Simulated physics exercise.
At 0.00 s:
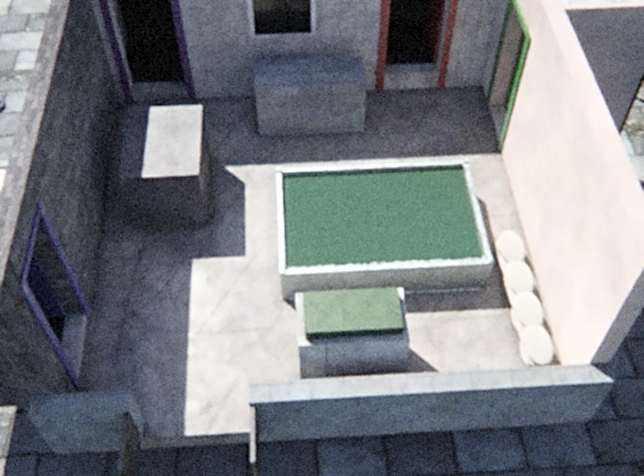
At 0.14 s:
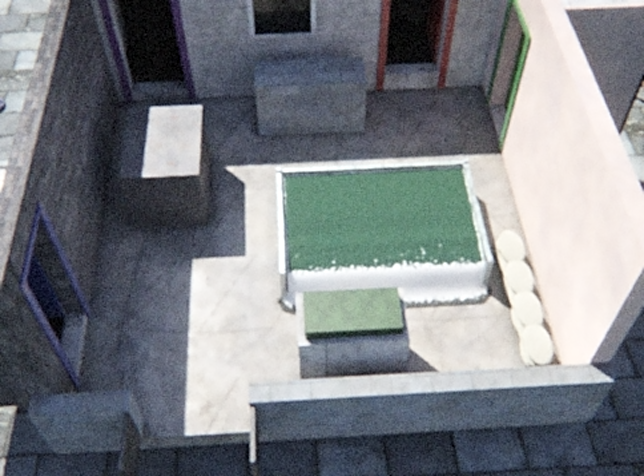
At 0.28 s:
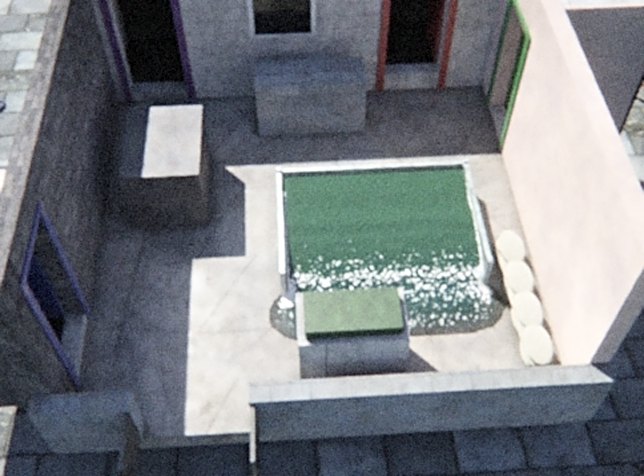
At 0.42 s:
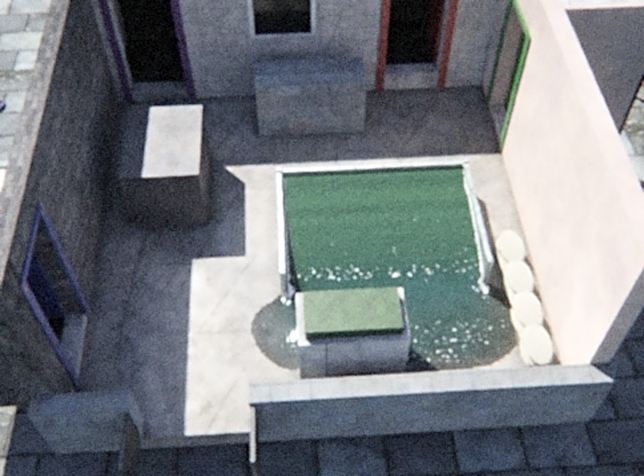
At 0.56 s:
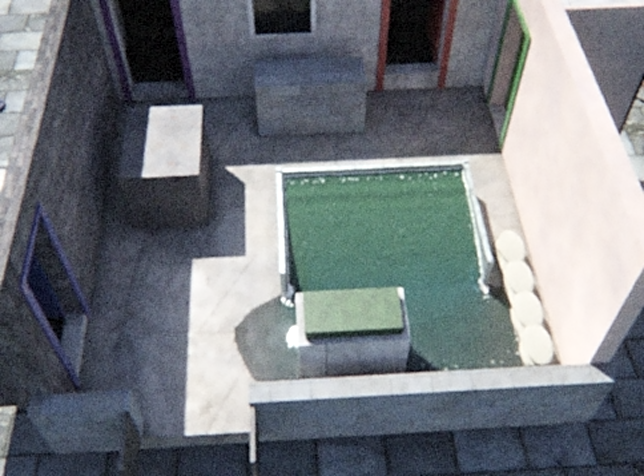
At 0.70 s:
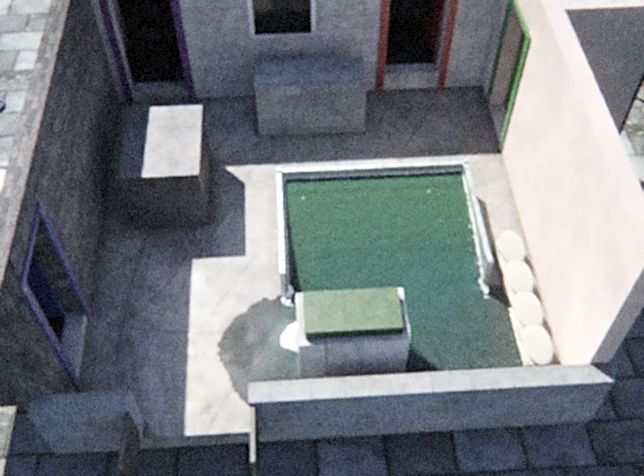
Green water in a white-rimmed open tank pours out over its near side in a sunlit yard, breaking into white froth. It spreads across the pale floor around a small green-topped block, reaching the low front wall and the round sandbags at right, then creeps leftward as the froth fades.
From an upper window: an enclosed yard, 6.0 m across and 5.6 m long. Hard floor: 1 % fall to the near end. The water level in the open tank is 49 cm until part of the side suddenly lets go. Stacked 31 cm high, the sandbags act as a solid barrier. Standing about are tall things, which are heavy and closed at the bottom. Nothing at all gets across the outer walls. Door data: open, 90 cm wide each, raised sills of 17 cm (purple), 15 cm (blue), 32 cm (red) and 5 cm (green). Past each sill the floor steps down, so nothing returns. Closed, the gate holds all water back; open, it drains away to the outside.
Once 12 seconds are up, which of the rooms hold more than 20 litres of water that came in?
At the end, purple door: Lags behind the figure; blue door: Lags behind the figure; red door: Lags behind the figure; green door: Lags behind the figure.
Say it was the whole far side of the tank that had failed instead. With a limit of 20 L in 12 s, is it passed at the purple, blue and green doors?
At purple the amount is beneath the mark, at blue it is beneath the mark, and at green it is higher than the mark.
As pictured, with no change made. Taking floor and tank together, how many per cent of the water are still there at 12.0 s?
Around 82 per cent of the water.
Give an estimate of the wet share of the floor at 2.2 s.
Covered: Roughly 40 %.
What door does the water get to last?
The purple one.
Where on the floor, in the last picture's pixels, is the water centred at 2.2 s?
The water's centre is around (385, 312).
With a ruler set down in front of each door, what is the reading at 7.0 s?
Centimetres: Purple 7 / blue 8 / red 4 / green 5.
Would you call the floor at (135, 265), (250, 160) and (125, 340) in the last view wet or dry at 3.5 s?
Well, the first is drenched, the next untouched by it, the last drenched.
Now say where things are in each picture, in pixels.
In the first frame, still water, 49 cm deep, in the open tank at (379, 217).
In the second frame, water pours out at (384, 284) and has run 1.3 m, to (485, 293); typically 4 cm deep outside, 49 cm at the open tank's back.
In the third frame, the front is at (497, 308), 1.5 m from the gap at (384, 285); 1.5 m2 of floor is under water; 49 cm left at the back of the open tank.
In the fourth frame, the front is at (513, 335), 1.8 m from the gap at (384, 285); 2.6 m2 of floor is under water; 48 cm left at the back of the open tank.
In the fifth frame, the front is at a hidden place, 2.0 m from the gap at (384, 285); 3.6 m2 of floor is under water; 42 cm left at the back of the open tank.
In the sixth frame, water pours out at (384, 285) and has run 2.3 m, to a hidden place; typically 9 cm deep outside, 42 cm at the open tank's back.
After 1.4 s water covers 25 % of the floor and is deepest (39 cm) near (476, 385); purple door not reached, blue door not reached, red door not reached, green door not reached.
After 2.2 s water covers 40 % of the floor and is deepest (45 cm) near (553, 394); purple door not reached, blue door 14 cm at the sill, 0 L in, red door not reached, green door not reached.
After 3.5 s water covers 50 % of the floor and is deepest (25 cm) near (418, 388); purple door not reached, blue door 15 cm at the sill, 2 L in, red door not reached, green door 2 cm at the sill, 0 L in.
After 7.0 s water covers 80 % of the floor and is deepest (16 cm) near (353, 328); purple door 7 cm at the sill, 0 L in, blue door 8 cm at the sill, 4 L in, red door 4 cm at the sill, 0 L in, green door 5 cm at the sill, 1 L in.
After 12.0 s water covers 95 % of the floor and is deepest (10 cm) near (73, 422); purple door 5 cm at the sill, 0 L in, blue door 7 cm at the sill, 4 L in, red door 5 cm at the sill, 0 L in, green door 4 cm at the sill, 2 L in.
